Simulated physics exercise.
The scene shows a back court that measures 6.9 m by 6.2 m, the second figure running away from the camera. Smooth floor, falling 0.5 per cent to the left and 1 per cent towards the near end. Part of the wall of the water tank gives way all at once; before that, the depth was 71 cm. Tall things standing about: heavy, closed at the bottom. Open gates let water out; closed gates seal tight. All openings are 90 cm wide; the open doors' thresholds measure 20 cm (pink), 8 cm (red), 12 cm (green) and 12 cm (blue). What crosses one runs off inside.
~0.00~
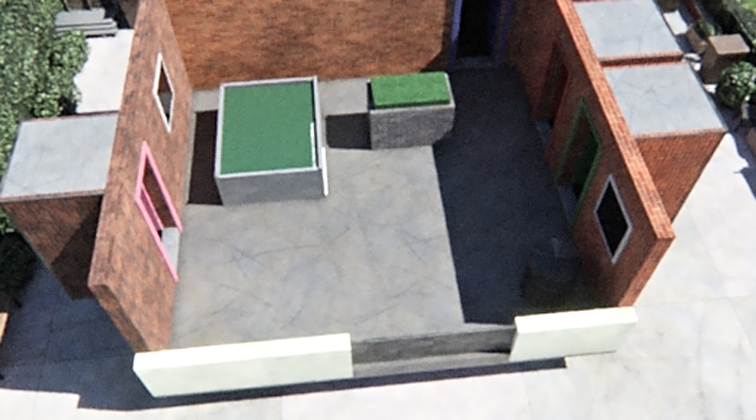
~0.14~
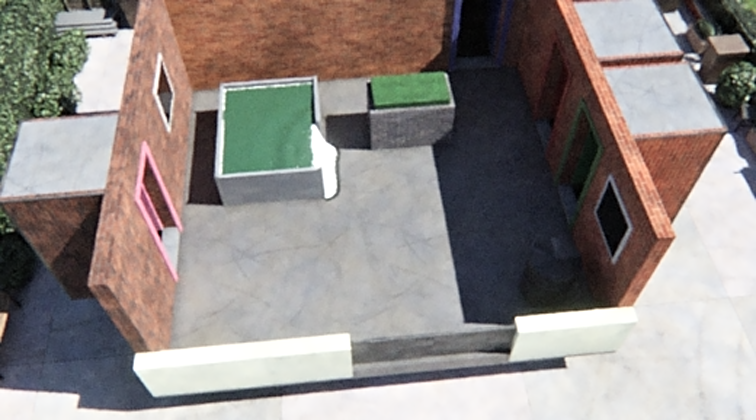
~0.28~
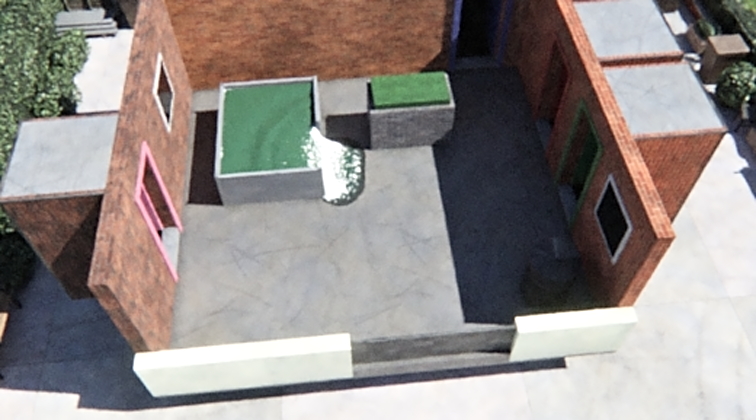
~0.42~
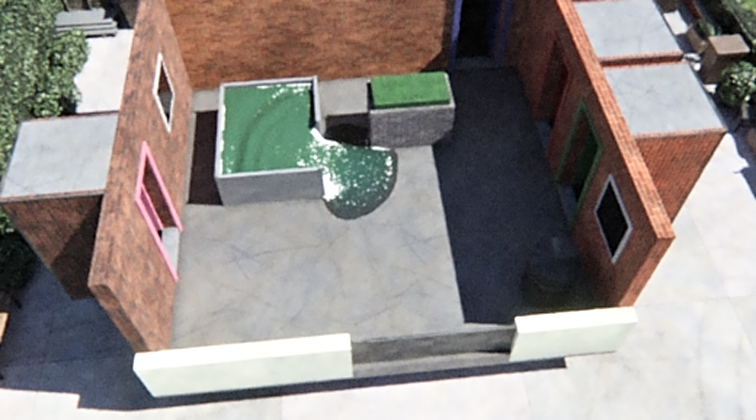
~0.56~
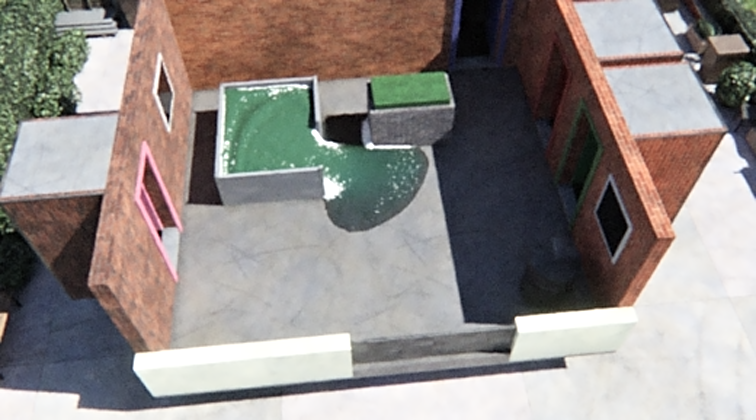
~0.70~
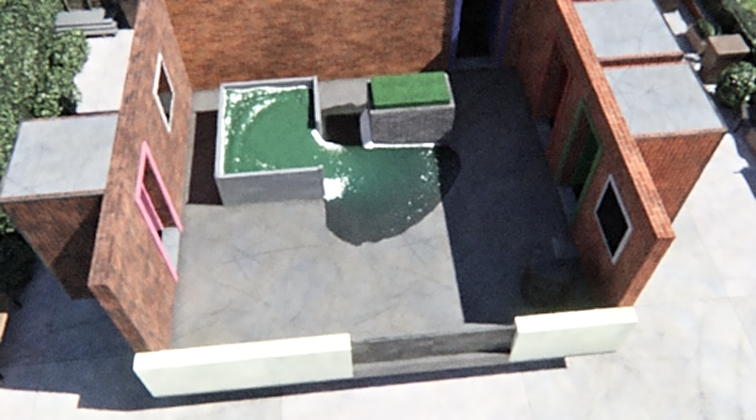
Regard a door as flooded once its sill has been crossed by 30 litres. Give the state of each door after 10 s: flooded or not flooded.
State after that time: Pink door not flooded, red door flooded, green door flooded, blue door not flooded.
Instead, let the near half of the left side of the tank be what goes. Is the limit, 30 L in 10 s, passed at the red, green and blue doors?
Then red does not exceed it, green does not exceed it, blue does not exceed it.
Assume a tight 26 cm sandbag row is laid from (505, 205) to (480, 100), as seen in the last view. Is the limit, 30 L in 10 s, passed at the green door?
Outcome - green: Pass.
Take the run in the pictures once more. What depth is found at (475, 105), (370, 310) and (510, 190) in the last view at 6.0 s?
Depths in turn: Roughly 3, 7 and 12 centimetres.
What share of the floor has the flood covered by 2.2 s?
Wet share: Near 50 percent.
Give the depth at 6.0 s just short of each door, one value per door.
Door by door in cm, pink shows 0, red shows 10, green shows 12, blue shows 6.
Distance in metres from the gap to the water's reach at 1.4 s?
It's close to 4.4 metres.
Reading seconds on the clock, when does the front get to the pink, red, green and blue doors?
Pink = 7.0 s, red = 1.2 s, green = 1.4 s, blue = 3.8 s.
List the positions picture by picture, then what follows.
In the first picture, still water, 71 cm deep, in the water tank at (269, 127).
In the second picture, water pours out at (320, 163) and has run 0.6 m, to (330, 146); typically 10 cm deep outside, 71 cm at the water tank's back.
In the third picture, the front is at (358, 149), 0.9 m from the gap at (320, 164); 1.0 m2 of floor is under water; 71 cm left at the back of the water tank.
In the fourth picture, water pours out at (320, 165) and has run 1.4 m, to (393, 155); typically 9 cm deep outside, 69 cm at the water tank's back.
In the fifth picture, the front is at (421, 155), 2.0 m from the gap at (320, 165); 3.4 m2 of floor is under water; 64 cm left at the back of the water tank.
In the sixth picture, the front is at (456, 169), 2.6 m from the gap at (320, 164); 4.7 m2 of floor is under water; 60 cm left at the back of the water tank.
After 1.4 s water covers 35 % of the floor and is deepest (38 cm) near (329, 178); pink door not reached, red door 8 cm at the sill, 1 L in, green door not reached, blue door not reached.
After 2.2 s water covers 50 % of the floor and is deepest (31 cm) near (548, 166); pink door not reached, red door 18 cm at the sill, 45 L in, green door 26 cm at the sill, 21 L in, blue door not reached.
After 3.5 s water covers 60 % of the floor and is deepest (36 cm) near (594, 310); pink door not reached, red door 15 cm at the sill, 112 L in, green door 21 cm at the sill, 91 L in, blue door not reached.
After 6.0 s water covers 80 % of the floor and is deepest (18 cm) near (568, 229); pink door not reached, red door 10 cm at the sill, 142 L in, green door 12 cm at the sill, 124 L in, blue door 6 cm at the sill, 0 L in.
After 10.0 s water covers 95 % of the floor and is deepest (16 cm) near (180, 372); pink door 9 cm at the sill, 0 L in, red door 5 cm at the sill, 147 L in, green door 7 cm at the sill, 125 L in, blue door 6 cm at the sill, 0 L in.
